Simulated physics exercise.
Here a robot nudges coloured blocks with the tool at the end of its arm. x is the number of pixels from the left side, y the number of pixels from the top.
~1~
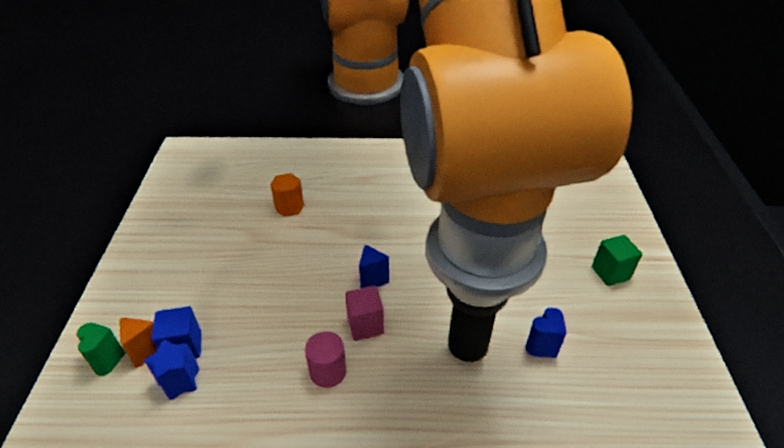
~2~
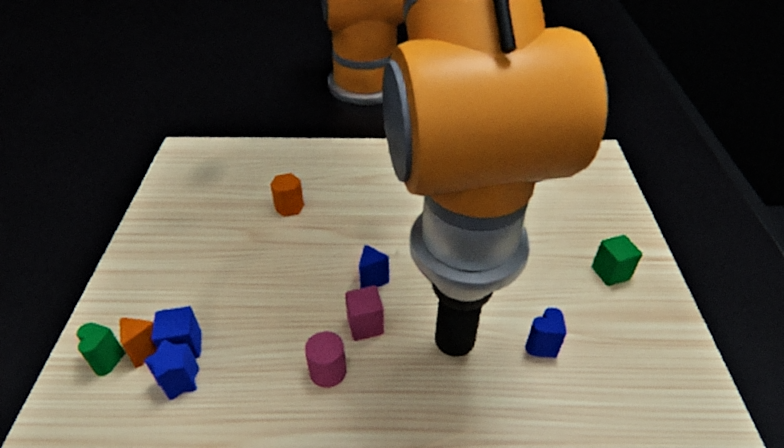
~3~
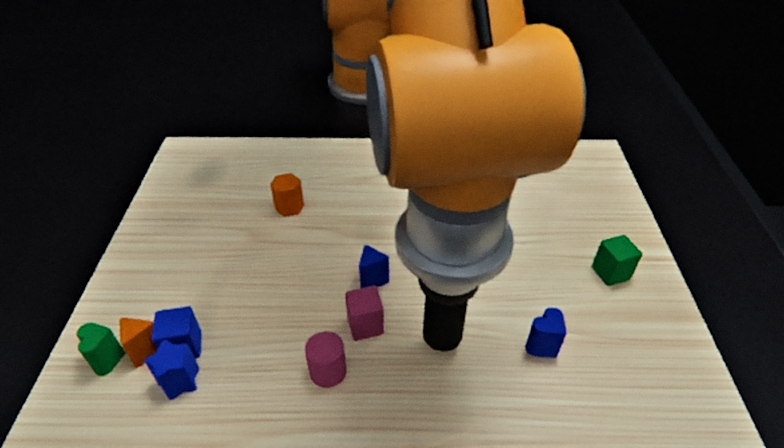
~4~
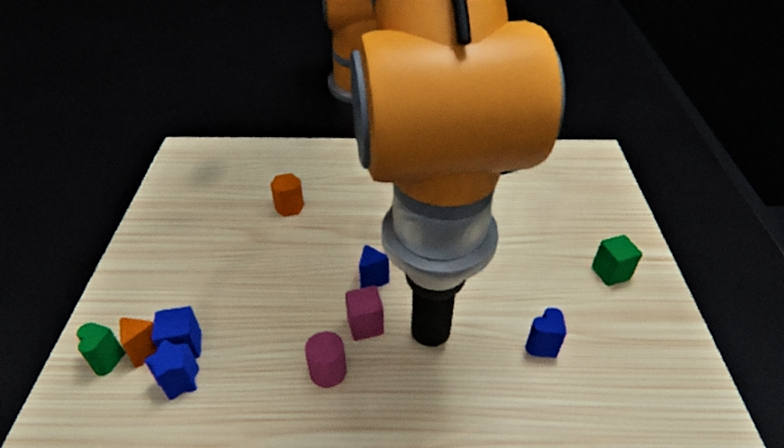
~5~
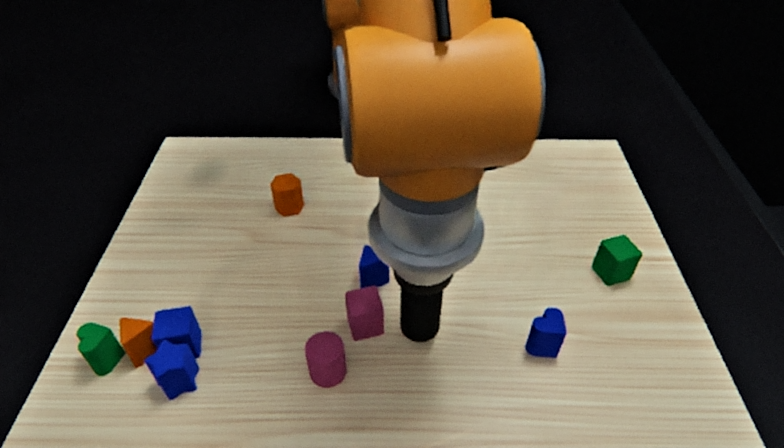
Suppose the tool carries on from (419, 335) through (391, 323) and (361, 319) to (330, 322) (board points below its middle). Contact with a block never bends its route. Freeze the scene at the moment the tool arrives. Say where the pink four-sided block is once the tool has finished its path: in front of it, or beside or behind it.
The pink four-sided block is leading.
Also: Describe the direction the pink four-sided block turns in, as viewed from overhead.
Its rotation is clockwise.
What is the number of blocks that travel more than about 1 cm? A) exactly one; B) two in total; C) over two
My pick is A.
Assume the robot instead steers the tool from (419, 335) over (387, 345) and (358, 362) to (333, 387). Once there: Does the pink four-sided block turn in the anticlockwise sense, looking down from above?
In short: No.
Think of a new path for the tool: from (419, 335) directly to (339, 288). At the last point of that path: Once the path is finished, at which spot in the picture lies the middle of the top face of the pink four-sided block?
I'd say the pink four-sided block ends with its top centre at (334, 298).
What follows on the original path. Halfway along, tool at (376, 311); pink four-sided block at (338, 296).
At the end, tool at (329, 313); pink four-sided block at (291, 295), turned 20° clockwise; blue three-sided block not moved.
